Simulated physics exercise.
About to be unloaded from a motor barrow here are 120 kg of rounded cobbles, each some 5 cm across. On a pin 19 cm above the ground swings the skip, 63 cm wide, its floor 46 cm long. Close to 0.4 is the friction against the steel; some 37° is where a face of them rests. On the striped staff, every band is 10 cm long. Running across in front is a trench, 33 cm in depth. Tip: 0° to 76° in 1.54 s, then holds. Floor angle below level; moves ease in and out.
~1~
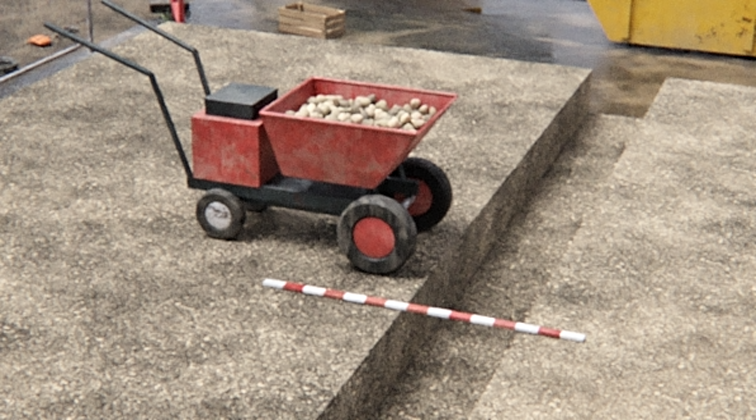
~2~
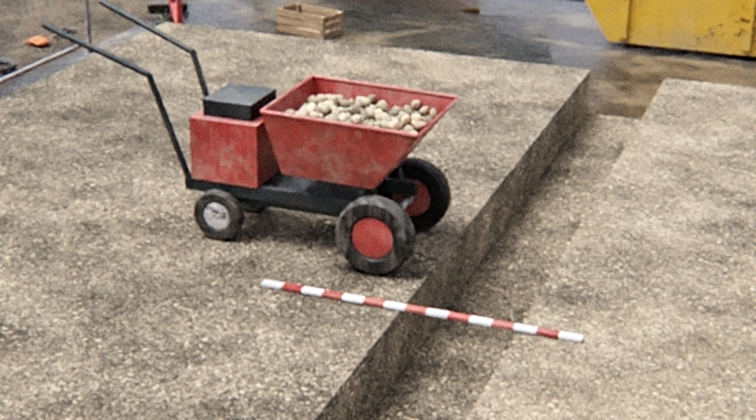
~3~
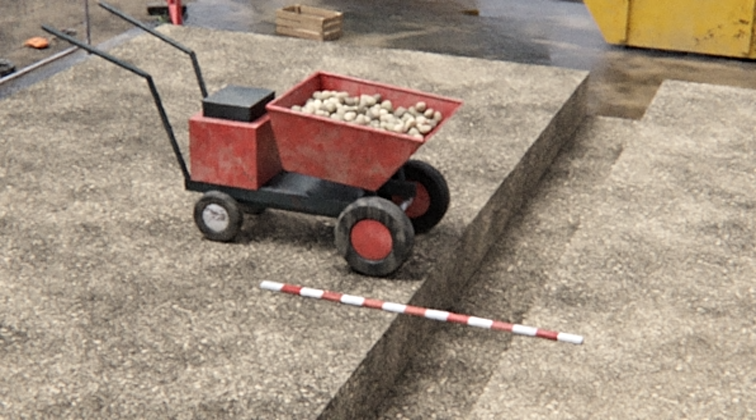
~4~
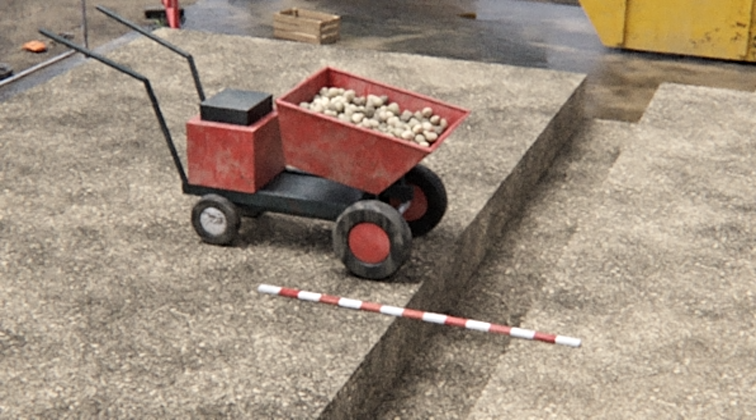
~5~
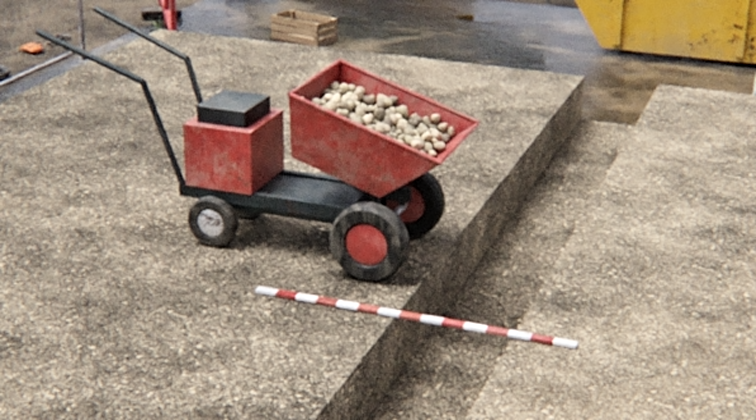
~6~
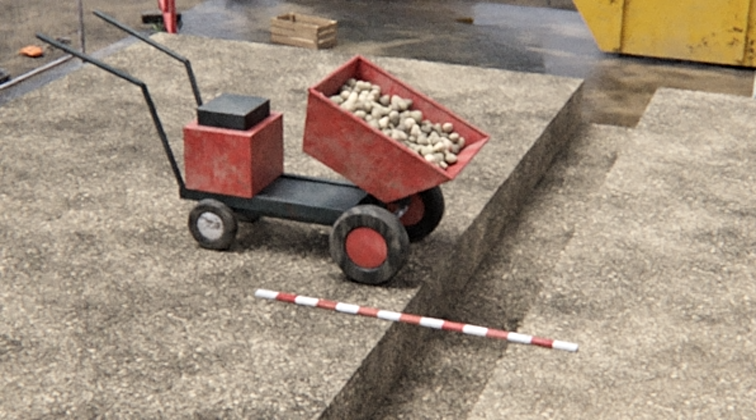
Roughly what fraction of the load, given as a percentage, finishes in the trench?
Some 77 per cent of the stones.
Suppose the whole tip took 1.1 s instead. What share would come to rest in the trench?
Estimate: About 75 %.
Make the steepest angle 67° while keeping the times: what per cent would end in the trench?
Roughly 75 per cent would end in the trench.
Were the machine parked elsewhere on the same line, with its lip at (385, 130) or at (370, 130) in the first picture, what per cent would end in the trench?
The first start gives about 100 per cent, the second about 100.
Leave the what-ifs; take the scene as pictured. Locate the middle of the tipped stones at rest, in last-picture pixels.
Their middle lands near (520, 328).
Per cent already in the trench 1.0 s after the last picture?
About 35 per cent by then.
Then, 0.6 s after the last picture the floor is at 64°, 100 % in the skip; the foremost stones are at (501, 227).
Then, 1.0 s after the last picture the floor is at 76°, 49 % in the skip, 36 % in the trench, 14 % past the trench; the foremost stones are at (610, 291).
Then, 1.4 s after the last picture the floor is at 76°, 18 % in the skip, 59 % in the trench, 23 % past the trench; the foremost stones are at (677, 312).
Then, 3.3 s after the last picture the floor is at 76°, 0 % in the skip, 77 % in the trench, 23 % past the trench; the foremost stones are at (708, 315).
